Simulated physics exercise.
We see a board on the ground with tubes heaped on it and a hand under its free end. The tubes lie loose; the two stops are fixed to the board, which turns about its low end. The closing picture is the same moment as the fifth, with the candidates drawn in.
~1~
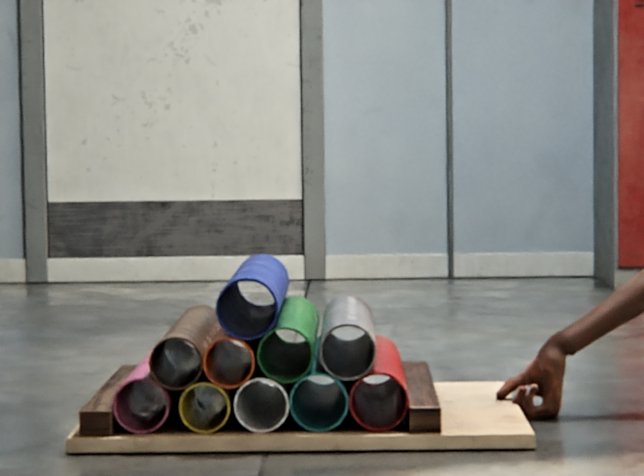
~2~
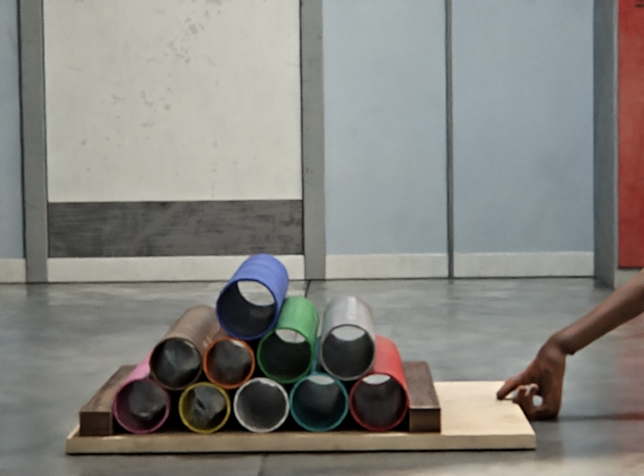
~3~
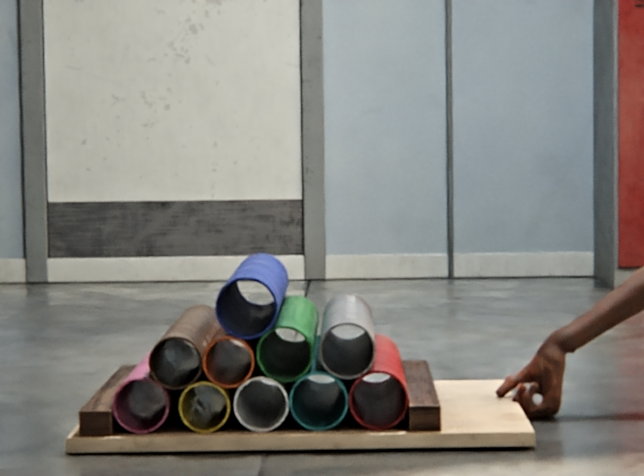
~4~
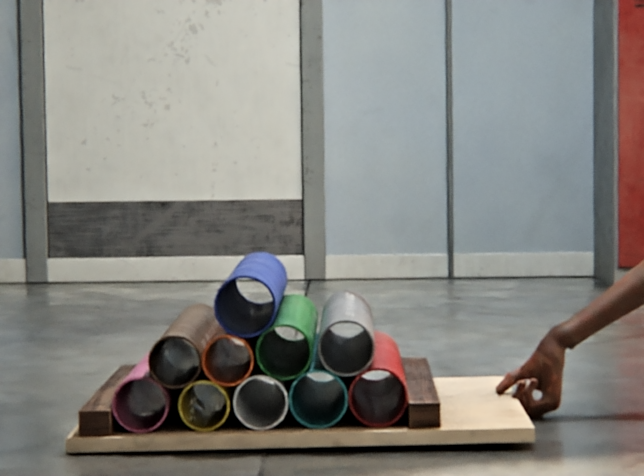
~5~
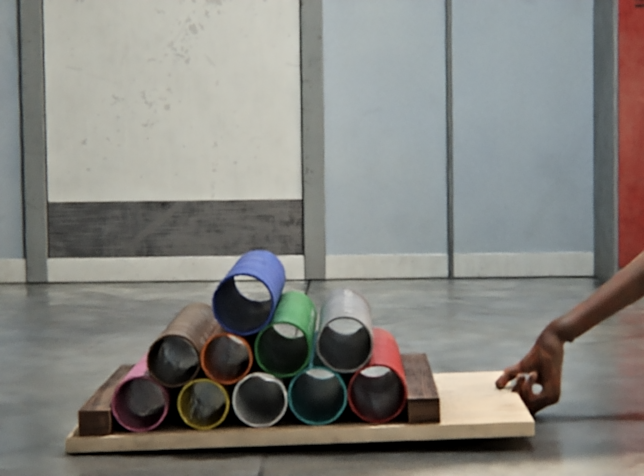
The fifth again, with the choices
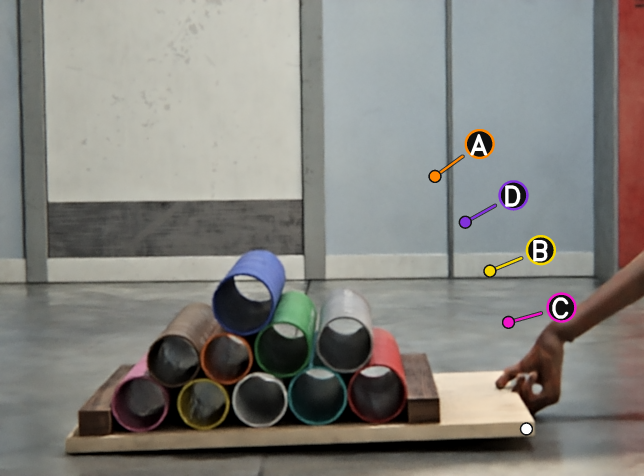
A hand slowly lifts the right end of a board stacked with colourful tubes slightly.
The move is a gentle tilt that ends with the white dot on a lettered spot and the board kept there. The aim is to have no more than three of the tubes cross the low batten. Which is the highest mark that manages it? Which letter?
At most to B.
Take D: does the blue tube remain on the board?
The blue tube: No.
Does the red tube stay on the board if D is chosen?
Yes.
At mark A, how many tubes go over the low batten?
The count is five.
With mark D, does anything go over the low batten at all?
Yes.
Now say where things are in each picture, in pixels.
Orange tube (229, 363); green tube (285, 355); blue tube (247, 309), in the first picture.
Blue tube (247, 309); board (304, 402), in the second picture.
Board (304, 402); red tube (379, 400); turquoise tube (319, 401), in the third picture.
Board (304, 399); pink tube (140, 405); yellow tube (204, 406), in the fourth picture.
Board (303, 397); pink tube (140, 404); yellow tube (203, 404), in the fifth picture.
On the copy, A at (435, 177); B at (490, 271); C at (508, 322); D at (465, 222); the white dot at (526, 429).
On B. First, board at 15°.
Then, board at 22°.
Finally, board at 22°, one over the low batten (blue).
By contrast, A five over the low batten; C none over the low batten; D four over the low batten (brown, orange, green, blue).
